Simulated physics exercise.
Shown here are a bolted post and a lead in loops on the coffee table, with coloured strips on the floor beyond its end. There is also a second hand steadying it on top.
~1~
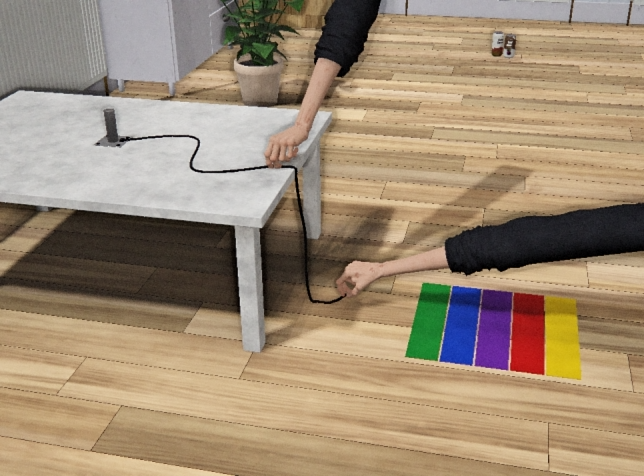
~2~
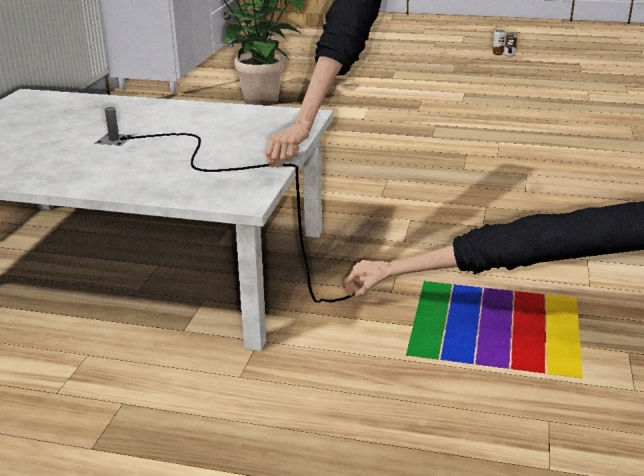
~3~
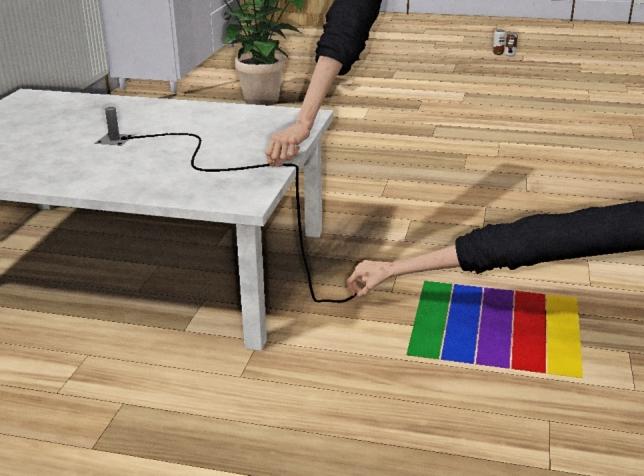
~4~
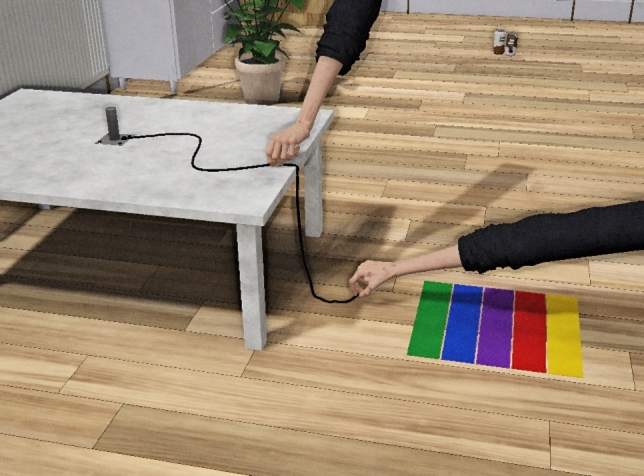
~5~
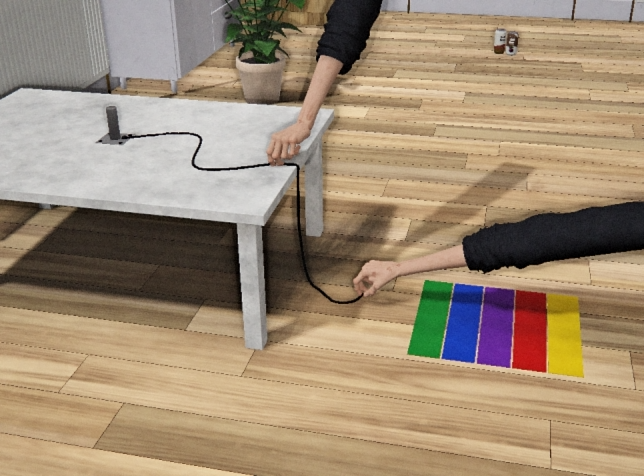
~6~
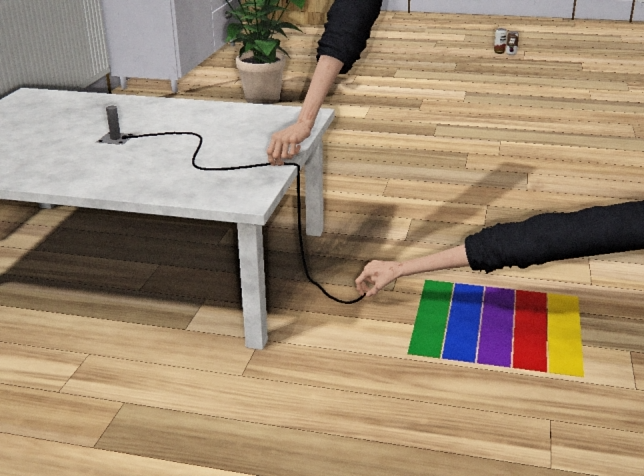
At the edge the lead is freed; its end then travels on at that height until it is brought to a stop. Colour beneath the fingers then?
Red.
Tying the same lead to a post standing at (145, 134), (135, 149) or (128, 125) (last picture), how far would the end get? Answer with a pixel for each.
Going through them in sequence: (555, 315), (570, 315) and finally (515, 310).
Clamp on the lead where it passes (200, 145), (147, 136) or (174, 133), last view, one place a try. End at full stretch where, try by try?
Result per try (px, approx.): (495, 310); (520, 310); (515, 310).
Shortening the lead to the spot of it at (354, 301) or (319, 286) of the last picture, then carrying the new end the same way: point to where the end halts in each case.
One per try, the spots are (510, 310) and (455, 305).
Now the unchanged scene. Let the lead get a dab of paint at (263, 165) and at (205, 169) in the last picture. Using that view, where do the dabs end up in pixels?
(332, 185) and (280, 161).
A little later, end near (469, 306); over blue.
Next, end near (506, 310); over purple.
When it is tight, end near (530, 313); over red. The red one.
